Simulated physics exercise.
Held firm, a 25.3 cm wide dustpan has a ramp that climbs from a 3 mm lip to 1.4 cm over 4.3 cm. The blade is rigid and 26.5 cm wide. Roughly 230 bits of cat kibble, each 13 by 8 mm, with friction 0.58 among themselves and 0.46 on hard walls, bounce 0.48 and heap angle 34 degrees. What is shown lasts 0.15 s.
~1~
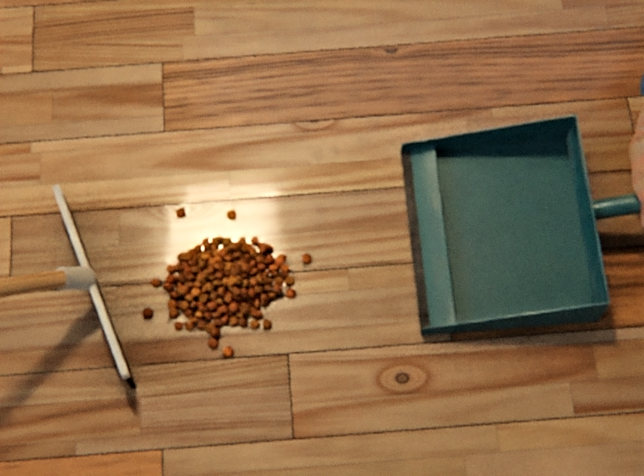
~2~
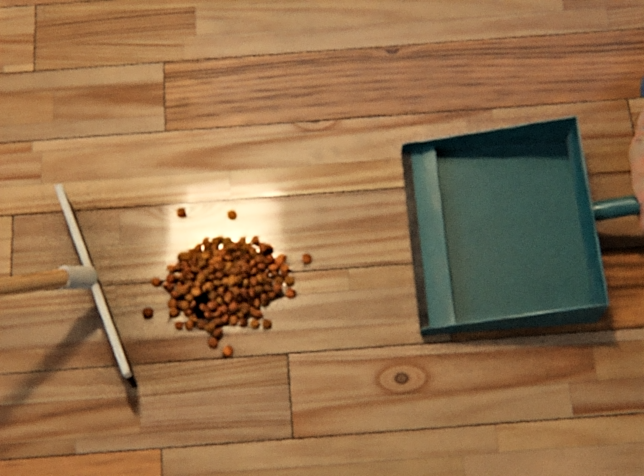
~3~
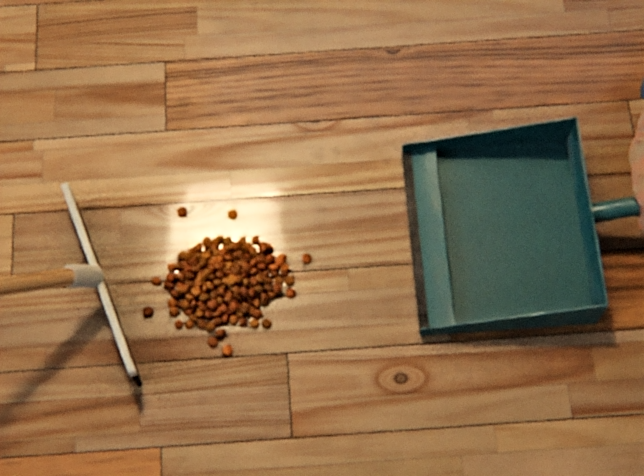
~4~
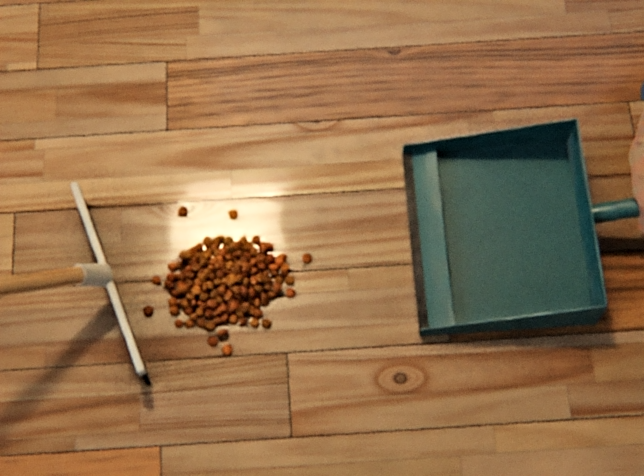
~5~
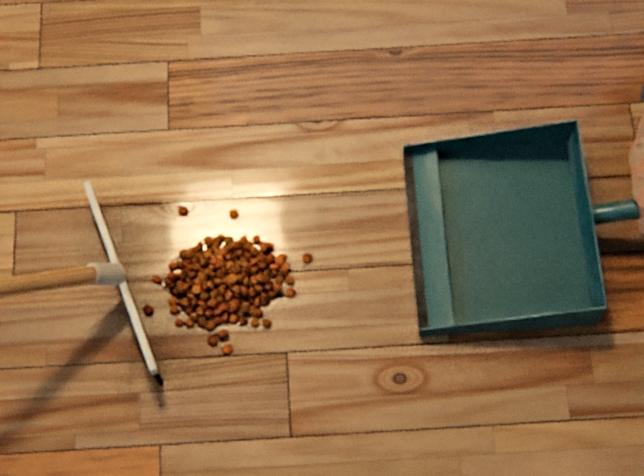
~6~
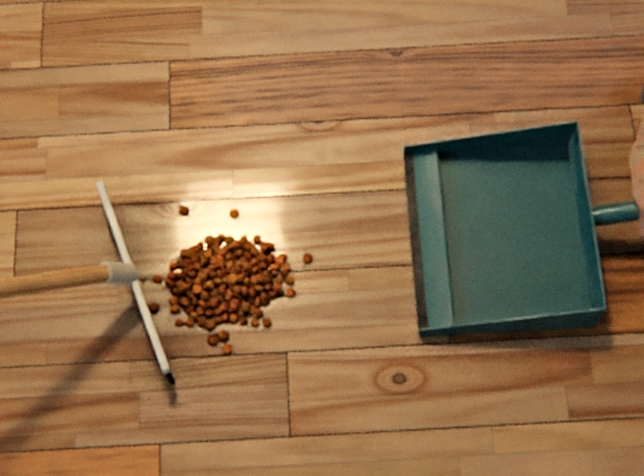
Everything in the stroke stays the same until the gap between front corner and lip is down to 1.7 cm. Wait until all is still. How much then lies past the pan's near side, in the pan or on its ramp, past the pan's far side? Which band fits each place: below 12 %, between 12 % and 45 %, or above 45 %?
As I see it, near side: A tiny fraction; pan: A tiny fraction; far side: A tiny fraction.
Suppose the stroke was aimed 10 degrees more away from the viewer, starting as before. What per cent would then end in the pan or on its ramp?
Roughly 10 per cent would finish in the pan or on its ramp.
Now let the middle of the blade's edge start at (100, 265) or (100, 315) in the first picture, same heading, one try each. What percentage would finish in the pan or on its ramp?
10 and 0 per cent, roughly.
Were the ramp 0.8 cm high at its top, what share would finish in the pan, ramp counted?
About 5 %.
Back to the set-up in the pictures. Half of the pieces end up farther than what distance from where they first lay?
I'd say near 20 cm.
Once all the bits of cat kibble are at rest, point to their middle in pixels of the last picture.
Once everything settles, the centre is around (382, 254).
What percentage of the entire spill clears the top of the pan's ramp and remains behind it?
About 0 per cent.
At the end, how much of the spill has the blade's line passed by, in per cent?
Roughly 5 in a hundred.
Then, 0.28 s after the last picture, middle of the blade 21 cm from the lip; 0 % over the lip, far side 0 %, near side 0 %.
Then, 0.47 s after the last picture, middle of the blade 11 cm from the lip; 0 % over the lip, far side 0 %, near side 0 %.
Then, 0.78 s after the last picture, middle of the blade 6 cm from the lip; 5 % over the lip, far side 0 %, near side 5 %.
In the end, near side 5 %, pan 5 %, far side 0 %, in front of the lip or behind the blade 95 %.
